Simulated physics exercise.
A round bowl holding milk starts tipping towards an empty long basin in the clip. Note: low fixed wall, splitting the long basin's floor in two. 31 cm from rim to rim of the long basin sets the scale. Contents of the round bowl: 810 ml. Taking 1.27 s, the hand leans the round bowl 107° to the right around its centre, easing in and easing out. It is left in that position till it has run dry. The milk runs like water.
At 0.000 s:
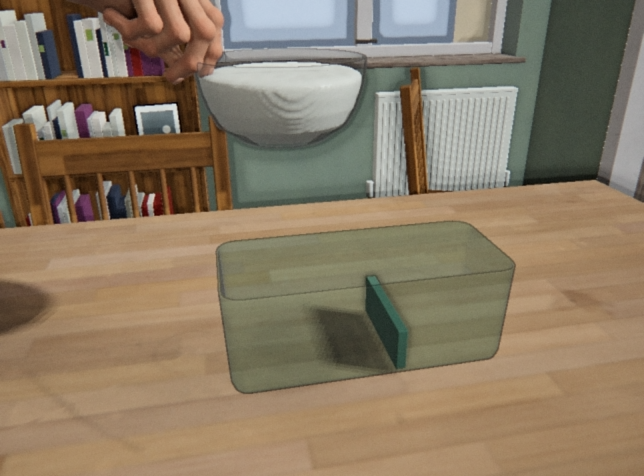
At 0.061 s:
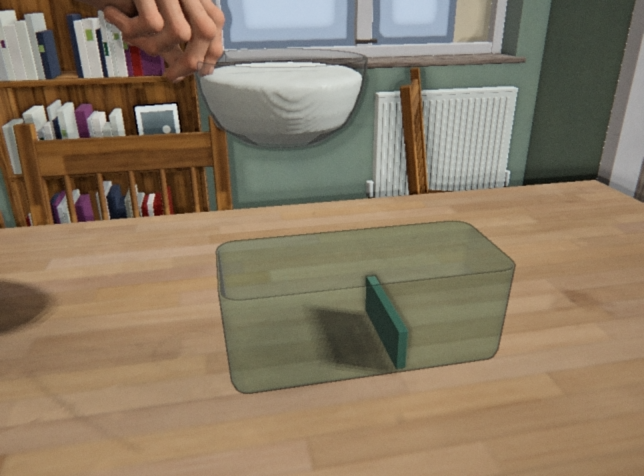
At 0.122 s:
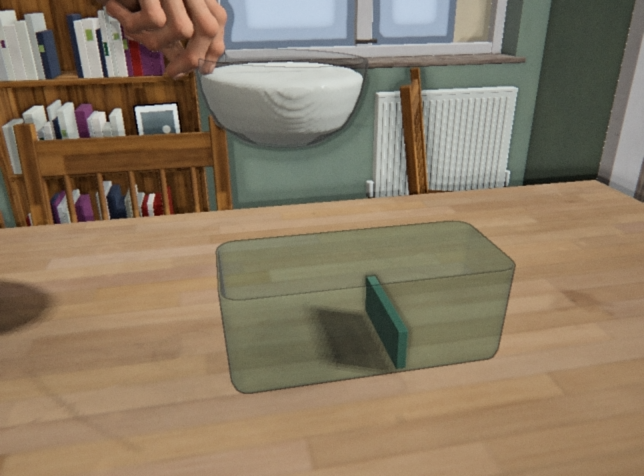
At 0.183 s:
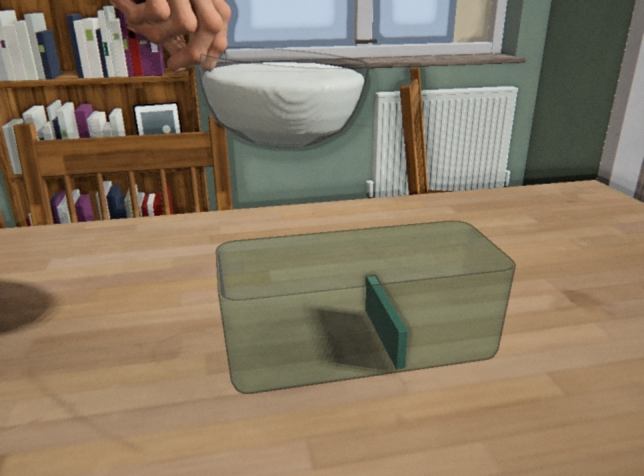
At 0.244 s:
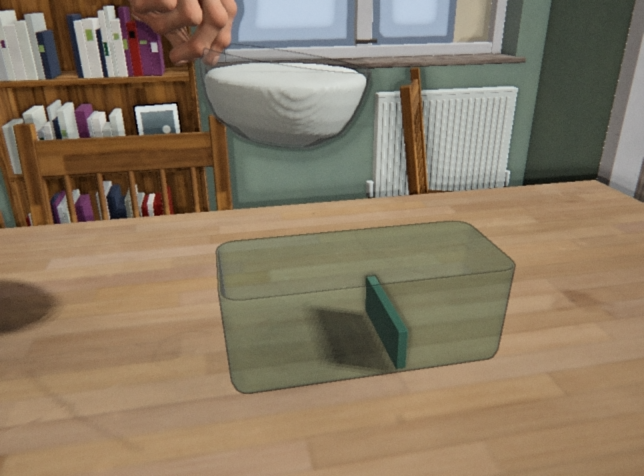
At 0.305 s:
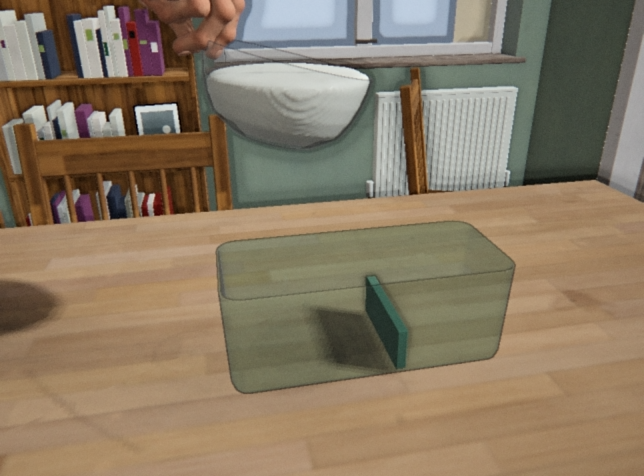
A hand slowly tilted a round bowl of milk a little to the right above a wooden table, while the empty, see-through long basin with a green divider stayed still below.
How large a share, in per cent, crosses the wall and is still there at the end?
A share of about 79 per cent.
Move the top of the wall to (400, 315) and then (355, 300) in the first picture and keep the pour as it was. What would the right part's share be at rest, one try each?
Respectively close to 50 and 95 %.
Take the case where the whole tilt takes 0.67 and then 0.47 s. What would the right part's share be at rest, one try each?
Roughly 55 per cent the first time and 50 per cent the second.
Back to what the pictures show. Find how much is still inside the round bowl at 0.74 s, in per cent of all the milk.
Roughly 40 per cent.
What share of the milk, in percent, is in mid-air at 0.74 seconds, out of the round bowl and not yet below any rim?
Near 38 per cent at that moment.
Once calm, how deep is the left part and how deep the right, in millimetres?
Around 8 mm deep on the left, around 44 mm deep on the right.
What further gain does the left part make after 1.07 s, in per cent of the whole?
About 10 per cent.
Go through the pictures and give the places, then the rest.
In the first picture, tilt 0°; pouring edge (362, 57); surface from (198, 75) to (358, 70); the long basin's rim runs from (218, 271) to (491, 244); the wall's top is at (385, 303).
In the second picture, tilt 1°; pouring edge (363, 58); surface from (200, 76) to (358, 71).
In the third picture, tilt 2°; pouring edge (364, 60); surface from (200, 75) to (358, 71).
In the fourth picture, tilt 5°; pouring edge (365, 65); surface from (202, 75) to (360, 72).
In the fifth picture, tilt 9°; pouring edge (366, 71); surface from (204, 75) to (362, 73).
In the sixth picture, tilt 15°; pouring edge (368, 79); surface from (206, 76) to (365, 73).
After 0.74 s the tilt is 68° and 40 per cent is still to pour, 1 is left of the wall and 20 right of it.
After 1.07 s the tilt is 100° and 2 per cent is still to pour, 10 is left of the wall and 79 right of it.
After 1.40 s the tilt is 107° and 0 per cent is still to pour, 20 is left of the wall and 79 right of it.
After 1.77 s the tilt is 107° and 0 per cent is still to pour, 20 is left of the wall and 79 right of it.
In the end 20 per cent lies left of the wall, 79 right of it and 1 outside.
